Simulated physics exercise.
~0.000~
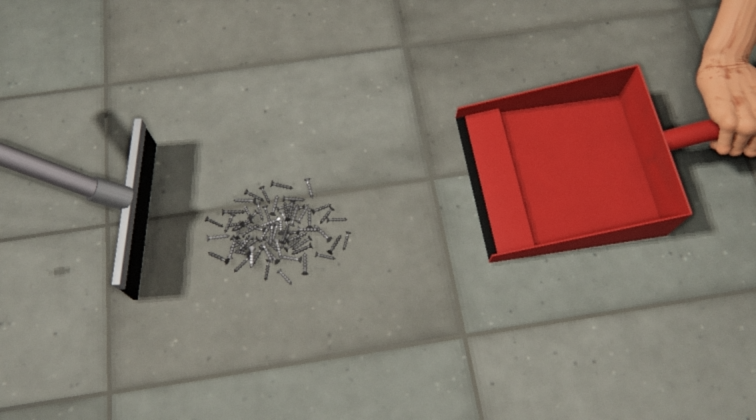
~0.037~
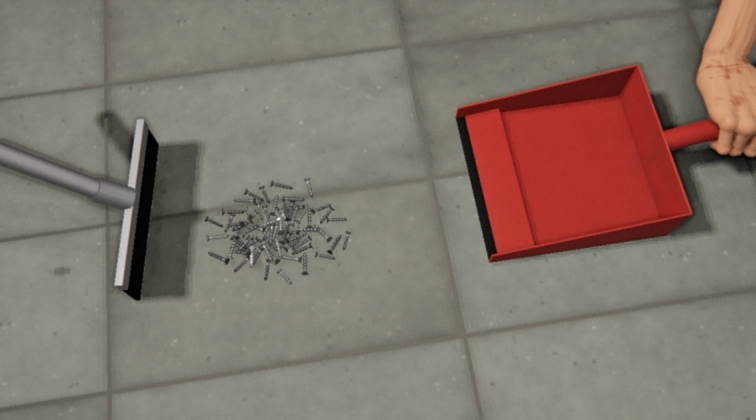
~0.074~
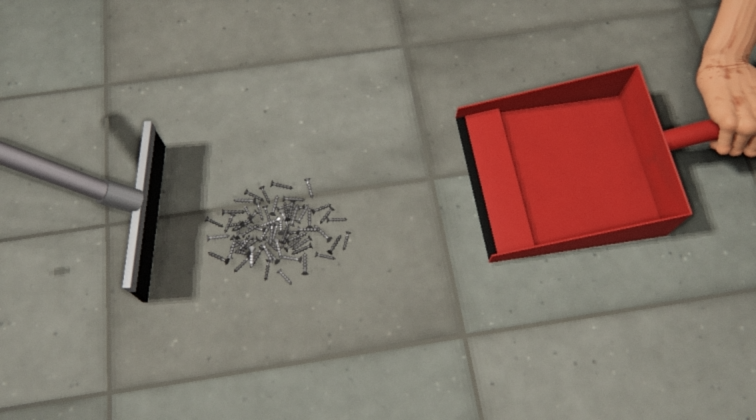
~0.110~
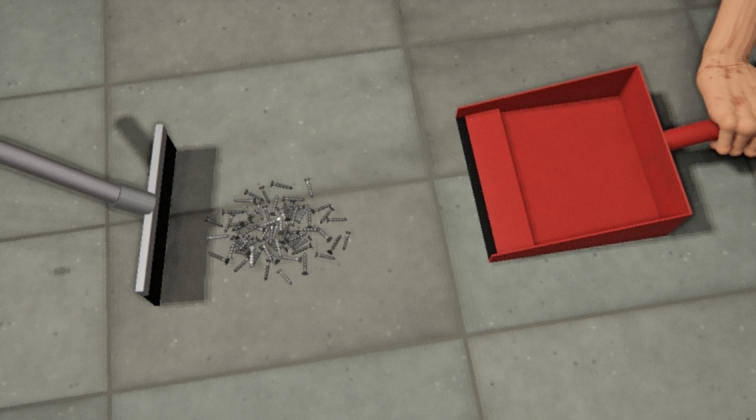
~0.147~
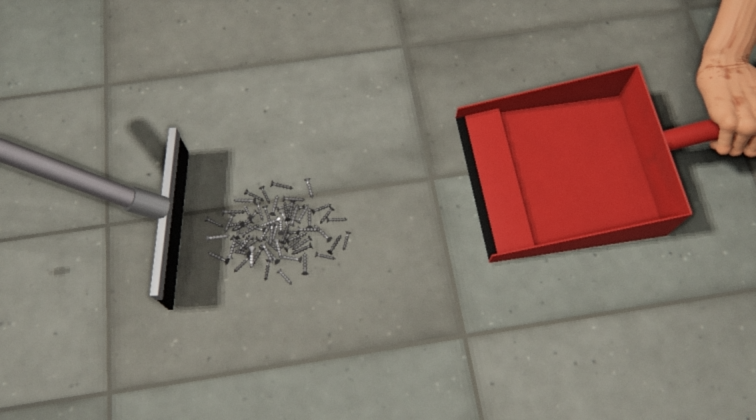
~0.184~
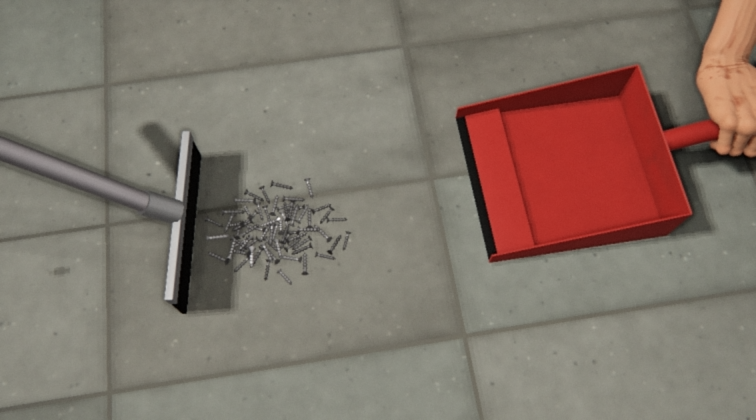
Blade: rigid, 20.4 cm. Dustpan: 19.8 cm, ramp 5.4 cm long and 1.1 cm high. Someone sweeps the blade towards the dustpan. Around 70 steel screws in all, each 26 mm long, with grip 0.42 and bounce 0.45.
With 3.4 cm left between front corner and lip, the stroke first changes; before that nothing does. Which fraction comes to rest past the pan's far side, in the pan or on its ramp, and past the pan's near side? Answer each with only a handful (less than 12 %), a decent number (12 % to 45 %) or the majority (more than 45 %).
Past the pan's far side: Only a handful; in the pan or on its ramp: Only a handful; past the pan's near side: The majority.
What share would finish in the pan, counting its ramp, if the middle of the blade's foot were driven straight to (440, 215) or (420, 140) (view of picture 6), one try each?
First try around 10 %, second try around 0 %.
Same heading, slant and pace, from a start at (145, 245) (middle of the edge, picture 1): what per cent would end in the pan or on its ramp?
Estimate: ~ 0 %.
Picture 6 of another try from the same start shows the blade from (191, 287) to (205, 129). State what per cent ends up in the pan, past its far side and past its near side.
Final per cent - pan 5, far 0, near 30.
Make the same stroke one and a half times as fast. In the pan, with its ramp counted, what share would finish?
About 0 %.
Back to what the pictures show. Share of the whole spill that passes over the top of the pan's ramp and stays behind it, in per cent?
Estimate: Close to 0 per cent of the total.
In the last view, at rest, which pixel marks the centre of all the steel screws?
I'd say roughly (473, 270).
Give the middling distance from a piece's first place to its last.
Somewhere around 24 centimetres.
Then, at 0.53 s, middle of the blade 20 cm from the lip; 0 % over the lip, far side 0 %, near side 10 %.
After 0.76 s, middle of the blade 11 cm from the lip; 0 % over the lip, far side 0 %, near side 30 %.
After 1.11 s, middle of the blade 5 cm from the lip; 5 % over the lip, far side 0 %, near side 55 %.
By 2.2 s all is still; far side 0 %, pan 5 %, near side 55 %, in front of the lip or behind the blade 40 %.
